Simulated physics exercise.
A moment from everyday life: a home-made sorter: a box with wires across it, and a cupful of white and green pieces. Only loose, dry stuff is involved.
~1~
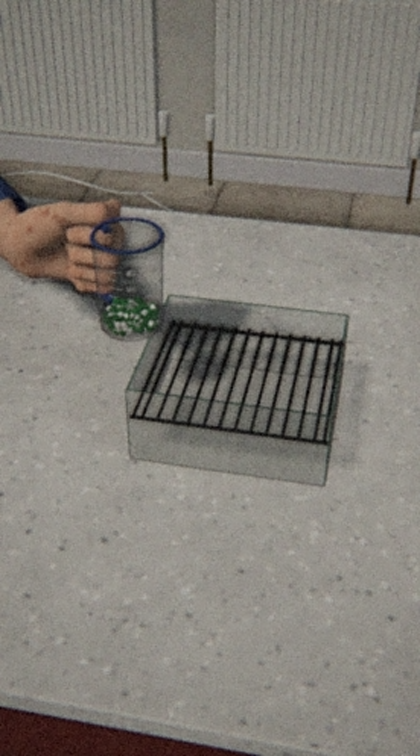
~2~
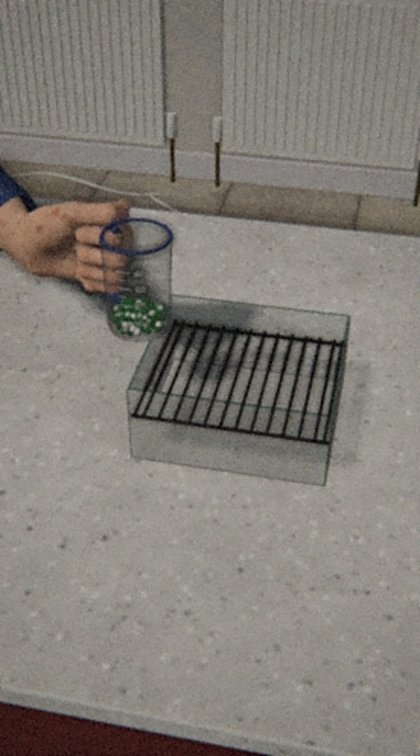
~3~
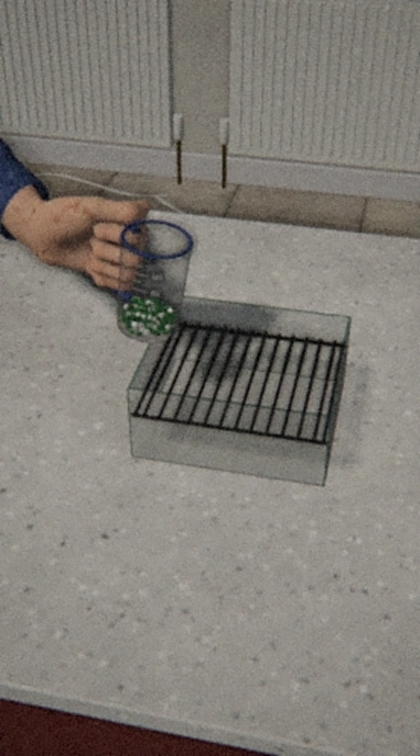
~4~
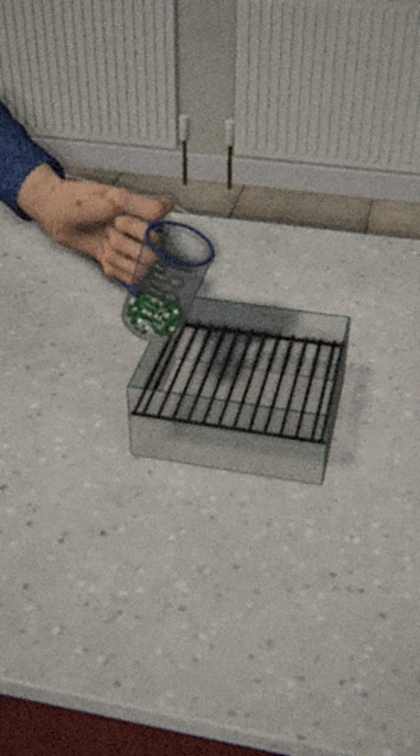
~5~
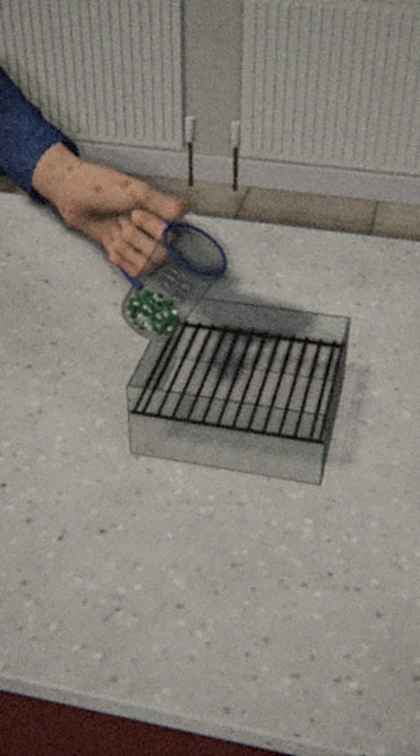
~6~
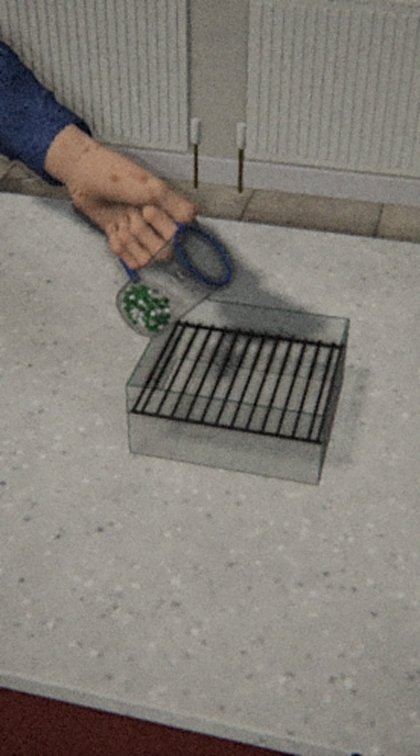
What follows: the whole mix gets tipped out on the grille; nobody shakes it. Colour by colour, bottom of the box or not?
White ones: Bottom; green ones: Bottom.
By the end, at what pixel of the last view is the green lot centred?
In the last picture its middle settles near (252, 417).
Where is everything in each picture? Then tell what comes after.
Cup at (130, 281), upright; rack at (309, 386), 14 wires across; white dice-shaped beads at (133, 324), narrower than the gaps; green sweets at (135, 313), narrower than the gaps, in the first picture.
Cup at (138, 281), upright; green ones at (142, 313), in the second picture.
Cup at (152, 283), tipped 7°; white ones at (149, 325), in the third picture.
Cup at (165, 284), tipped 19°; green ones at (157, 313), in the fourth picture.
Cup at (171, 284), tipped 30°; white ones at (151, 319), in the fifth picture.
Cup at (171, 285), tipped 41°; rack at (307, 387); white ones at (143, 314); green ones at (151, 306), in the sixth picture.
Then, 0.31 s after the last picture, white ones, all in the cup; green ones, all in the cup.
Then, 0.64 s after the last picture, white ones, all in the cup; green ones, all in the cup.
Then, 1.04 s after the last picture, white ones, about a quarter in the cup, about a third on or over the wires, about a third under the rack; green ones, a stray few in the cup, about half on or over the wires, about half under the rack.
At rest, white ones, all under the rack; green ones, all under the rack.
